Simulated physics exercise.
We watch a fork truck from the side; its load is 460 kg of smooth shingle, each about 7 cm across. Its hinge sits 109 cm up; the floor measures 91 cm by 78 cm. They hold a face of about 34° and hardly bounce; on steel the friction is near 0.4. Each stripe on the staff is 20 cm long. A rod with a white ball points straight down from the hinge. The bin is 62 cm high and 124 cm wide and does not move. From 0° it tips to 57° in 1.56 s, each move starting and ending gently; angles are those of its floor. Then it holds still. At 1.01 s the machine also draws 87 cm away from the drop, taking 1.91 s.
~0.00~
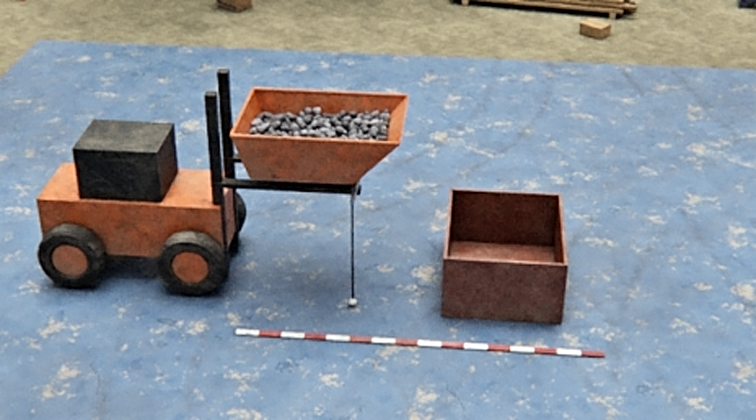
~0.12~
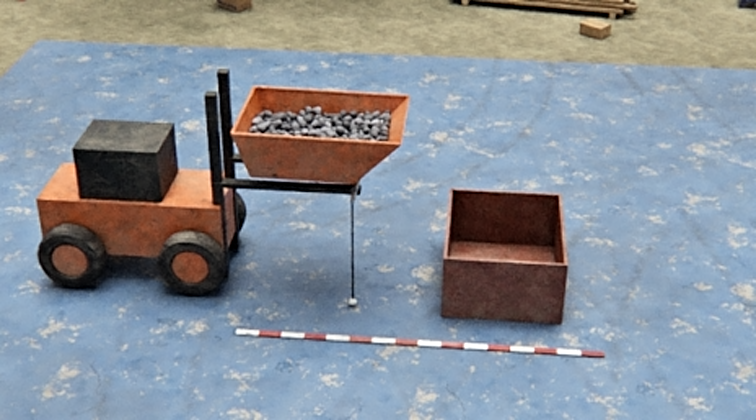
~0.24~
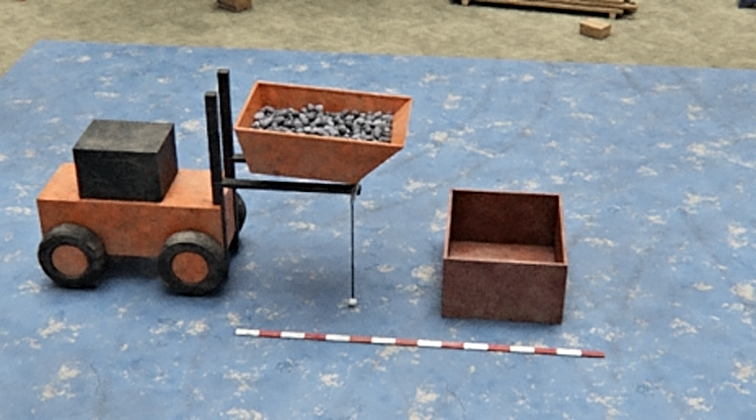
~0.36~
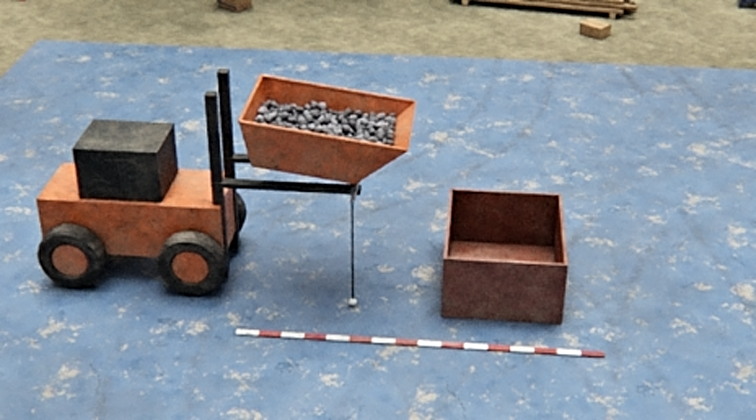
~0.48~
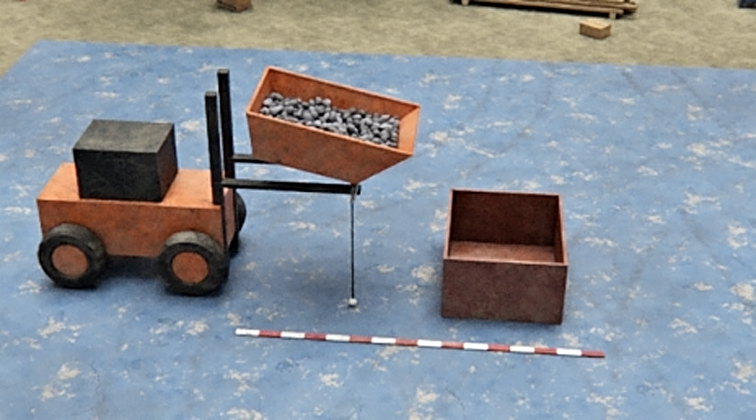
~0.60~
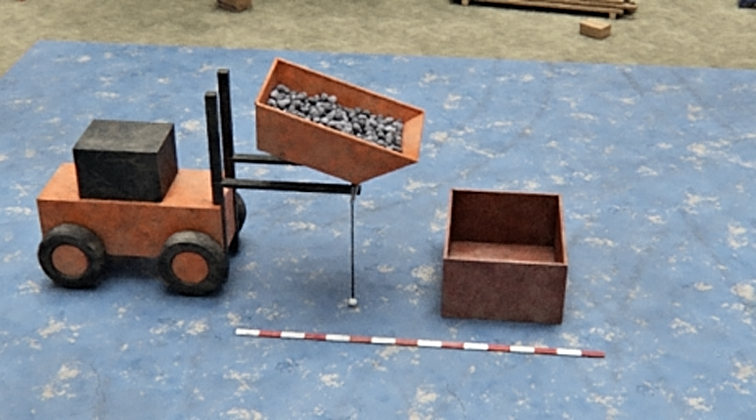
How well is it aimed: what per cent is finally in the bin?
About 20 per cent.
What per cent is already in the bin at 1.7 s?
About 5 per cent by then.
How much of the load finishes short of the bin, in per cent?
Near 80 in a hundred.
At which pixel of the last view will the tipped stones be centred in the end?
Around (403, 269).
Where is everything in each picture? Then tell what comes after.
In the first picture, lip at (399, 144), floor tilted 0°, highest stones at (308, 120).
In the second picture, the skip is at 1°, its lip at (400, 145); the top of the load is at (309, 119); the stones move at 0.1 m/s on average.
In the third picture, the skip is at 4°, its lip at (403, 147); the top of the load is at (303, 117); the stones move at 0.3 m/s on average.
In the fourth picture, lip at (407, 150), floor tilted 8°, highest stones at (288, 112); the stones move at 0.4 m/s on average.
In the fifth picture, the skip is at 13°, its lip at (412, 155); the top of the load is at (282, 104); the stones move at 0.5 m/s on average.
In the sixth picture, lip at (417, 161), floor tilted 19°, highest stones at (289, 98); the stones move at 0.5 m/s on average.
After 1.2 s the floor is at 48°; 100 % in the skip; the foremost stones are at (415, 174).
After 1.7 s the floor is at 57°; 77 % in the skip, 17 % short of the bin, 6 % in the bin; the foremost stones are at (472, 241).
After 3.4 s the floor is at 57°; 22 % in the skip, 56 % short of the bin, 20 % in the bin, 2 % beside or beyond the bin; the foremost stones are at (553, 275).
After 5.9 s the floor is at 57°; 0 % in the skip, 78 % short of the bin, 20 % in the bin, 2 % beside or beyond the bin; the foremost stones are at (553, 275).
